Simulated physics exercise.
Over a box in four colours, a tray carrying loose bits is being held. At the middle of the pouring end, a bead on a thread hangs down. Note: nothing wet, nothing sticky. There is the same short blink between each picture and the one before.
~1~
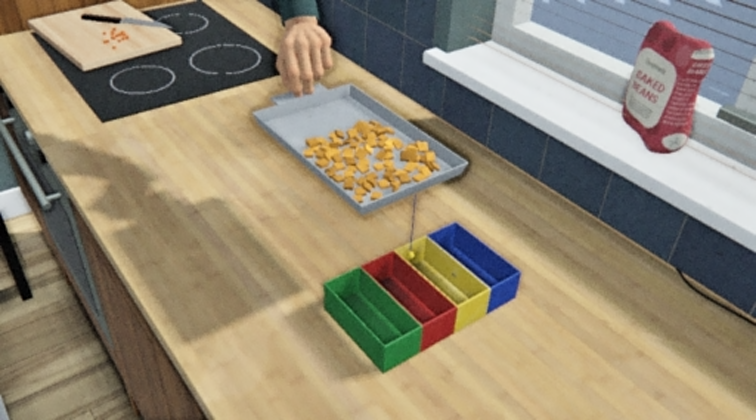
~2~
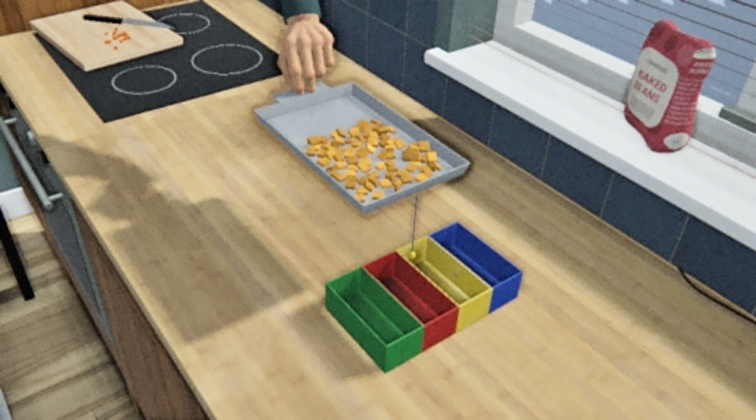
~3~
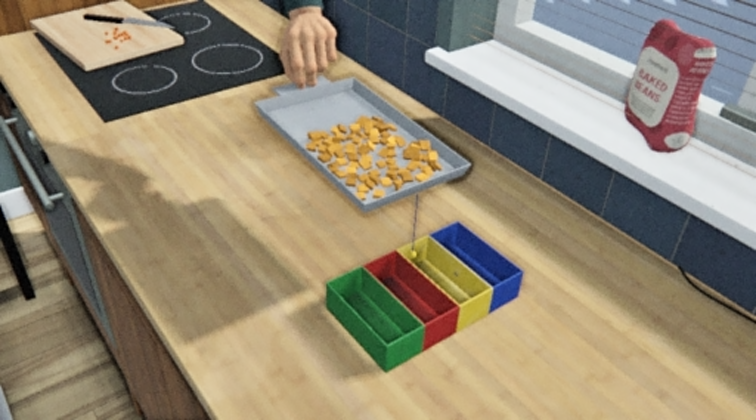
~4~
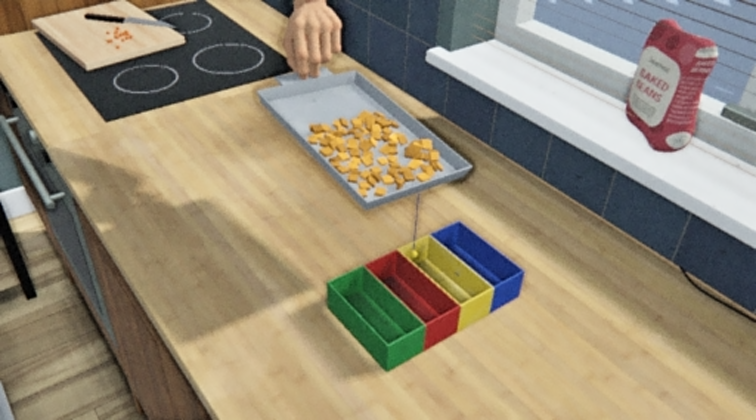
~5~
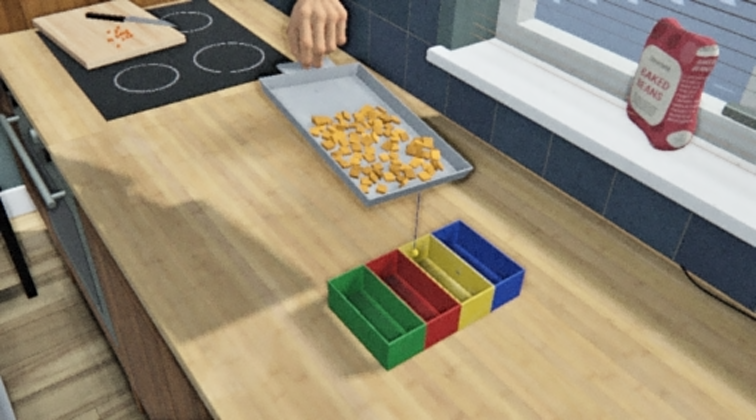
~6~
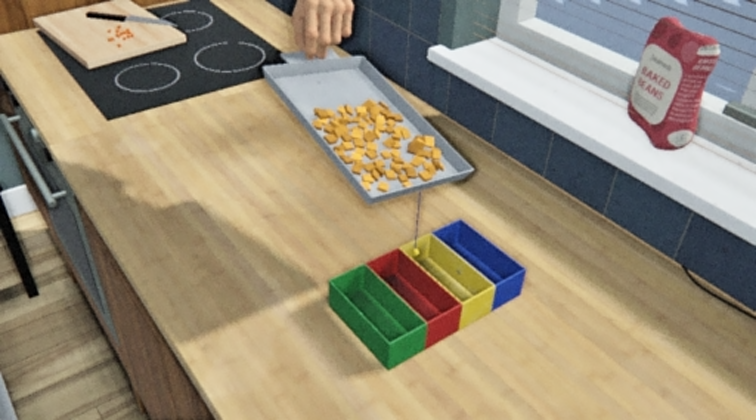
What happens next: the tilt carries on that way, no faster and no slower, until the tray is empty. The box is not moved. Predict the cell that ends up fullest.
I would say the blue cell.
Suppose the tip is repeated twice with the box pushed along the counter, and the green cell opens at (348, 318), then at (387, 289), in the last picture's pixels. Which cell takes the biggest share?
Try 1 - the blue one; try 2 - that yellow cell.
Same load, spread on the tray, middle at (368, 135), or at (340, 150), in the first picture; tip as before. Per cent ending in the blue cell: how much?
80 per cent for the first try, 80 per cent for the second.
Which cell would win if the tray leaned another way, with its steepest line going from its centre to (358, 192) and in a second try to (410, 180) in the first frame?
So, in order: The green cell, then yellow.
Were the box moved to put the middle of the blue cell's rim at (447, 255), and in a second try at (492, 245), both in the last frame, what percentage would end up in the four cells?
It would be roughly 60 per cent in the first placement and roughly 100 per cent in the second.
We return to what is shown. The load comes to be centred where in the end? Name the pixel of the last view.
About (461, 264).
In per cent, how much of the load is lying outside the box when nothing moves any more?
Roughly 0 in a hundred.
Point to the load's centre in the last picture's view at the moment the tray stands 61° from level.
Somewhere about pixel (431, 153).
Just after the last frame, tray tipped steeply; every one on the tray.
A moment on, tray tipped past a quarter turn; roughly half on the tray; roughly a quarter in the blue cell; about a tenth in the yellow cell; roughly a quarter falling or outside the box.
Further on, tray tipped past a quarter turn; the larger part in the blue cell; roughly a quarter in the yellow cell; just a few in the red cell.
When it is over, tray tipped past a quarter turn; the larger part in the blue cell; roughly a quarter in the yellow cell; just a few in the red cell; not one in the green cell.
